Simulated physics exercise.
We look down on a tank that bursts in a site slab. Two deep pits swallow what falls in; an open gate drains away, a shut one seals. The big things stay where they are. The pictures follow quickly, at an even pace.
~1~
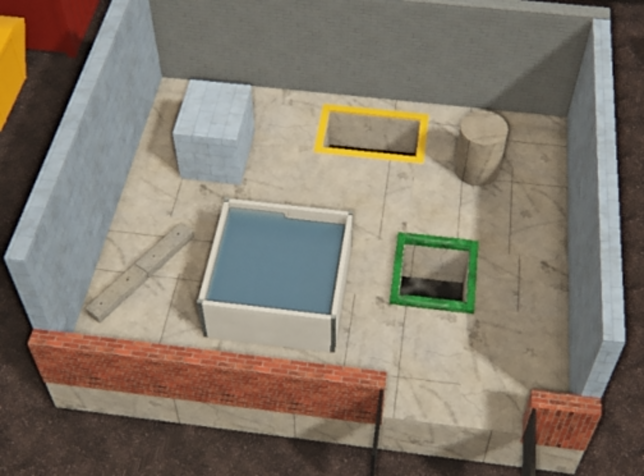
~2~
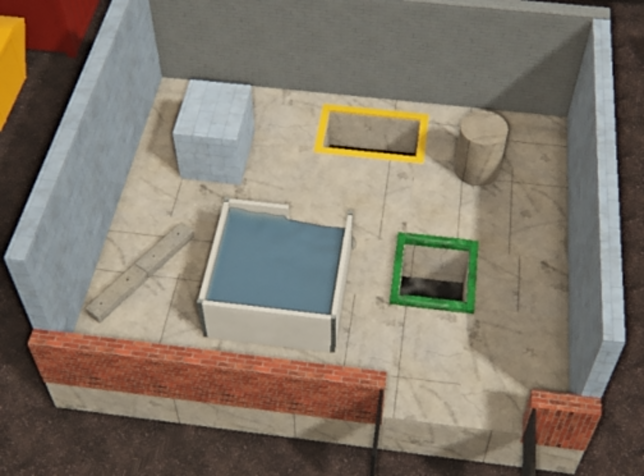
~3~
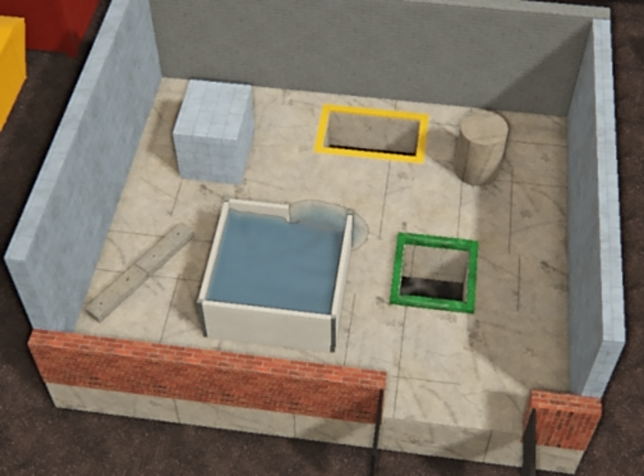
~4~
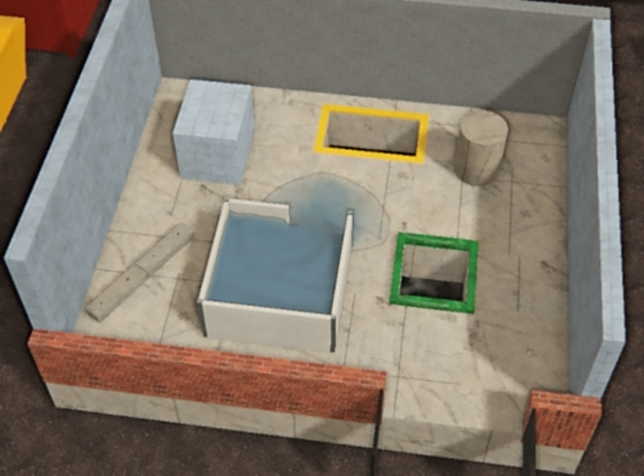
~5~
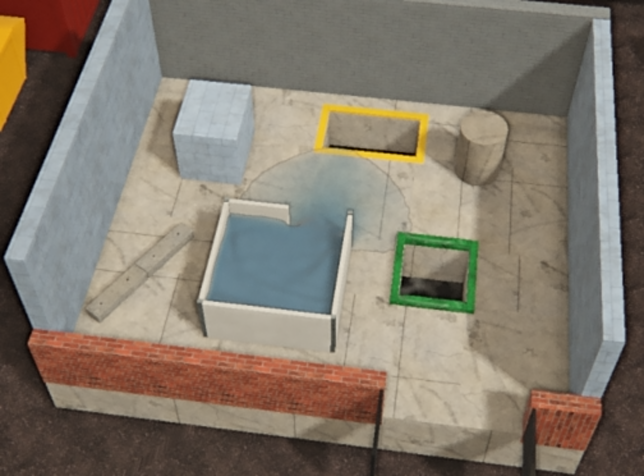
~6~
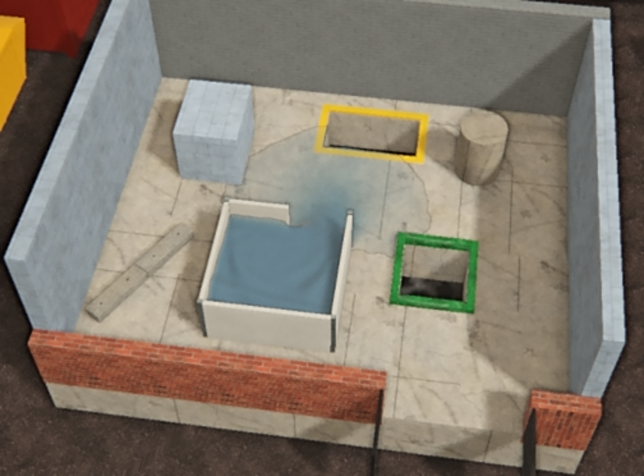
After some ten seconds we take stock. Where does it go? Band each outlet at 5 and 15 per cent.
One by one: The gate takes under 5 %; the yellow pit takes over 15 %; the green pit takes under 5 %.
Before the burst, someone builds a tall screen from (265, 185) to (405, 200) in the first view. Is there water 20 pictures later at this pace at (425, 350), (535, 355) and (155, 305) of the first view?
As listed: Not flooded, covered, awash.
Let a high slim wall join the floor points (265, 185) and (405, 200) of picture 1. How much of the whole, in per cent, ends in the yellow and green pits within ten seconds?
In per cent: Yellow 15, green 4.
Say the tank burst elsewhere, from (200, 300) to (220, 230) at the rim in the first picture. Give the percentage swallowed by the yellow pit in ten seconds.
Parts in a hundred: Yellow 15.
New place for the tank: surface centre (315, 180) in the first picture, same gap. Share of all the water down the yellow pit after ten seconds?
Per cent: Yellow 85.
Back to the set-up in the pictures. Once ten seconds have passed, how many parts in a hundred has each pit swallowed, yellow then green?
Near 52 and 0 in a hundred.
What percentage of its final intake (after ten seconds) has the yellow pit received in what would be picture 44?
Some 80 per cent.
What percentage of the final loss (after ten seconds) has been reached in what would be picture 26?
About 55 per cent.
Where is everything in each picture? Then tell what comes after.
In the first frame, the water tank at (278, 260) is whole and still.
In the second frame, the front is at a hidden place, out from the gap on the water tank's far side.
In the third frame, the front is at (311, 204), out from the gap on the water tank's far side.
In the fourth frame, the front is at (316, 177), out from the gap on the water tank's far side.
In the fifth frame, the front is at (348, 152), out from the gap on the water tank's far side.
In the sixth frame, the front is at (322, 130), out from the gap on the water tank's far side.
A moment on, water covers 25 % of the floor; the gate 0 %, the yellow pit 9 %, the green pit 0 %.
Next, water covers 35 % of the floor; the gate 0 %, the yellow pit 18 %, the green pit 0 %.
Then, water covers 45 % of the floor; the gate 0 %, the yellow pit 28 %, the green pit 0 %.
Later, water covers 60 % of the floor; the gate 0 %, the yellow pit 42 %, the green pit 0 %.
In the end, water covers 75 % of the floor; the gate 0 %, the yellow pit 52 %, the green pit 0 %.
